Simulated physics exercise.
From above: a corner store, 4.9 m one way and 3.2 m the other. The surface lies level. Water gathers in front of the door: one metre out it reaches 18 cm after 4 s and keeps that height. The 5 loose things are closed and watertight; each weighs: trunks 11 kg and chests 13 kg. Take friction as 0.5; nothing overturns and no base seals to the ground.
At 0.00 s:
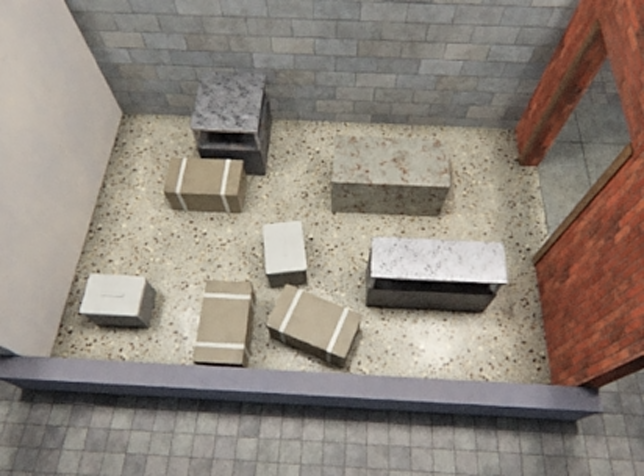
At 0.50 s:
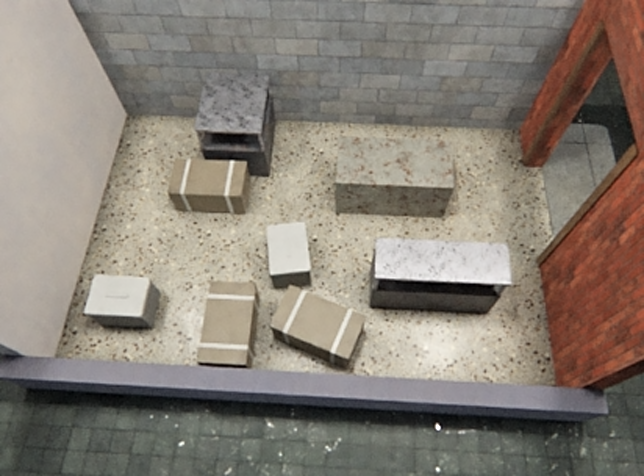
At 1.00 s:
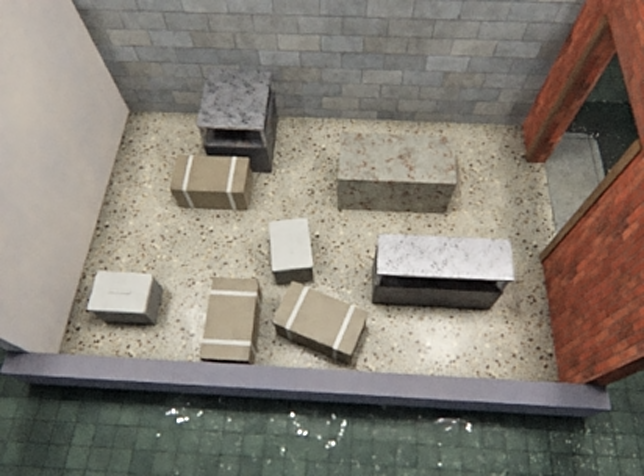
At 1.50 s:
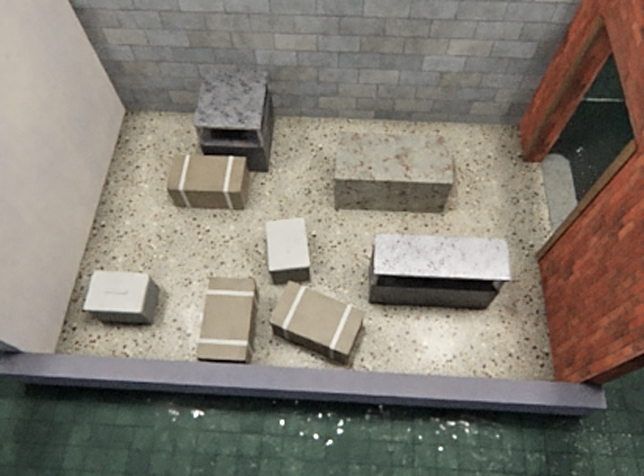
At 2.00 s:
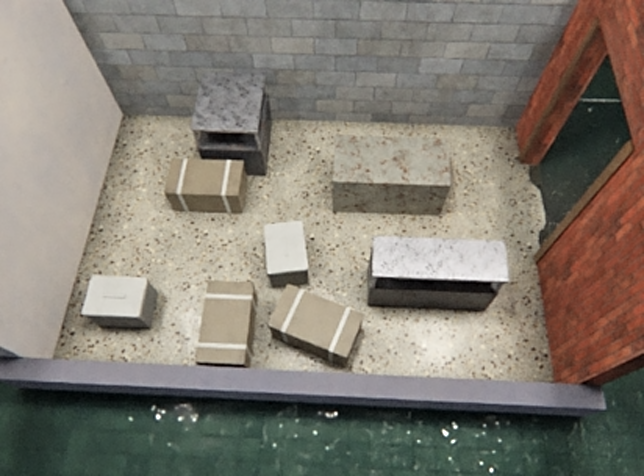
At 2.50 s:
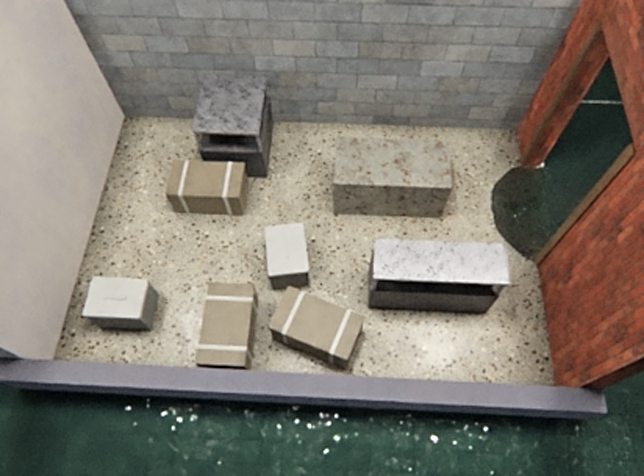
Dark green water spread over the gray paving outside a small walled room, then crept through the doorway on the right onto the speckled floor, while the boxes and blocks inside stayed put.
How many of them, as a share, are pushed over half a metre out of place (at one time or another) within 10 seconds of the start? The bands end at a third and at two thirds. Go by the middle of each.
Share: From one to two thirds.
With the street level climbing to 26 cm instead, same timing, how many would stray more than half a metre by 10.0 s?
Then 3.
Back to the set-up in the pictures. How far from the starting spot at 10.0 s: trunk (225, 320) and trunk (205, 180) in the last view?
In turn: 40 cm, 80 cm.
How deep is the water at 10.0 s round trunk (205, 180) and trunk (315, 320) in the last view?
About 6 and 3 cm.
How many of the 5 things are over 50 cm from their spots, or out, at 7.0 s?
I count 1.
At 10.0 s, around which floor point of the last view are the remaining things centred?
Near (180, 286).
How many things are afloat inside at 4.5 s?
At that moment 0.
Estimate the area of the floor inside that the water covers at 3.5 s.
Roughly 1.5 m2.
After 3.5 s 0 of 5 are over 50 cm from their spots; 0 afloat.
After 4.5 s 0 of 5 are over 50 cm from their spots; 0 afloat.
After 7.0 s 1 of 5 are over 50 cm from their spots; 0 afloat.
After 10.0 s 2 of 5 are over 50 cm from their spots, and 2 have been at some point; 5 afloat.
